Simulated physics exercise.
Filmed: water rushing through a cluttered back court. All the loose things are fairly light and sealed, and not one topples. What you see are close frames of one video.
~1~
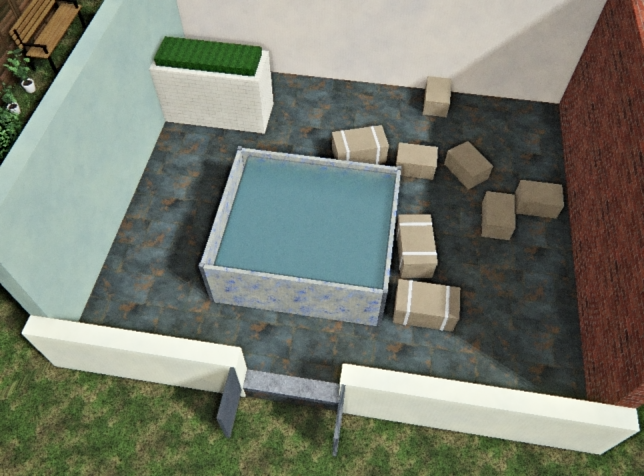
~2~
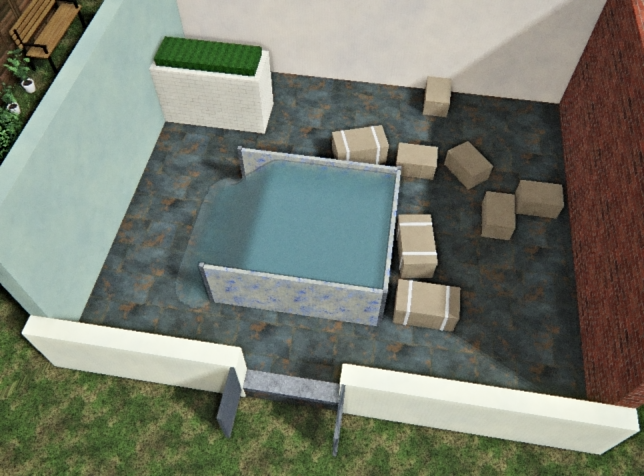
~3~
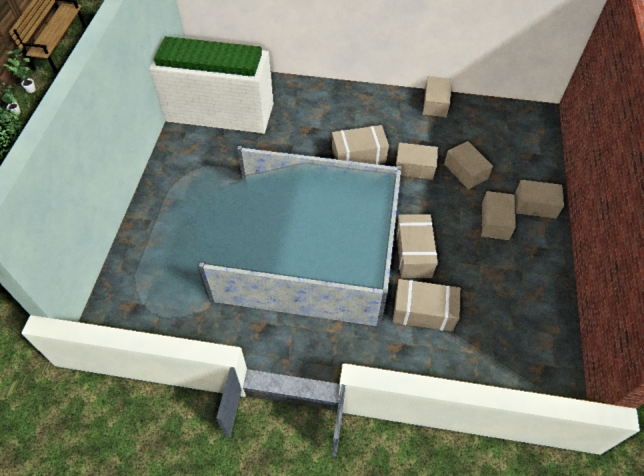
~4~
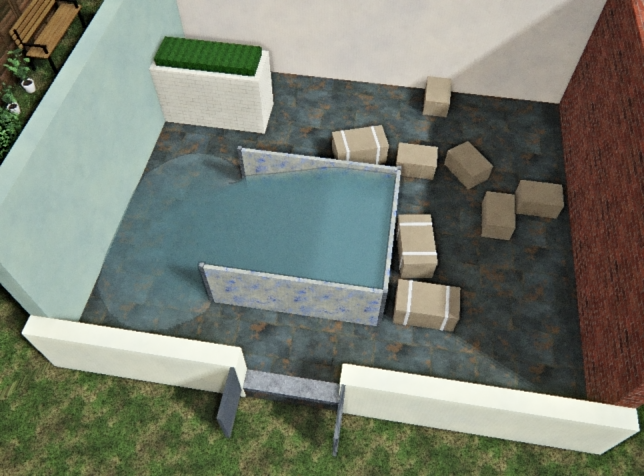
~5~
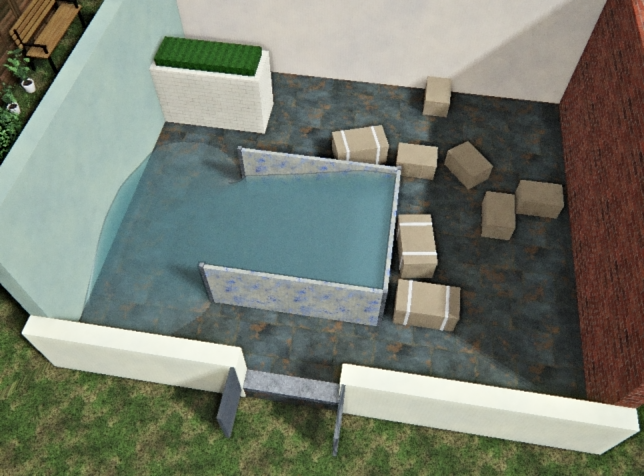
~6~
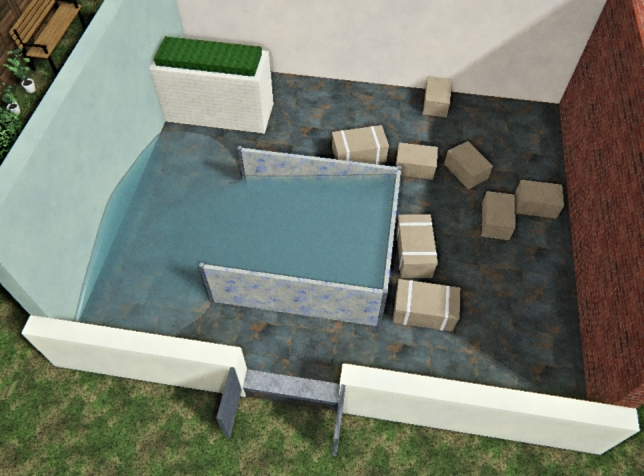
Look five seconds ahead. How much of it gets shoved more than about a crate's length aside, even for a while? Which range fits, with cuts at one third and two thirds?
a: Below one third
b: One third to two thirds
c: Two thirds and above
The answer is b.
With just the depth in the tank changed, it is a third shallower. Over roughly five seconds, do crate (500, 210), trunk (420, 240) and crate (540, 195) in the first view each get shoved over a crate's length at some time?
Going through them in turn, I'd say got there, then never got there, then never got there.
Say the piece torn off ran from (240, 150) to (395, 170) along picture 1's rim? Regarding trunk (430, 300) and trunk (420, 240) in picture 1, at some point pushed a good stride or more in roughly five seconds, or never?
Lab note, in listed order: Didn't get there; didn't get there.
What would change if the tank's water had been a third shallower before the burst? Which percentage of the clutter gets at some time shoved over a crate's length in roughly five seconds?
Around 50 in a hundred.
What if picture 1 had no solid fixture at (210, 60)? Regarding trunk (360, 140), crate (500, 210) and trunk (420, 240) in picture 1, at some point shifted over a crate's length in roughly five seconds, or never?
Item one was driven off; item two never went far; item three never went far.
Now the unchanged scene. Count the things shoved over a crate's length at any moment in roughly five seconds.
Count: 5.
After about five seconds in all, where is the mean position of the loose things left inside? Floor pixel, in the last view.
I'd put it roughly at (489, 185).
A moment on, 0 of 8 are well off their spots; 0 afloat.
Next, 0 of 8 are well off their spots; 0 afloat.
Later, 2 of 8 are well off their spots; 1 afloat.
In the end, 5 of 8 are well off their spots, and 5 have been at some point; 6 afloat.
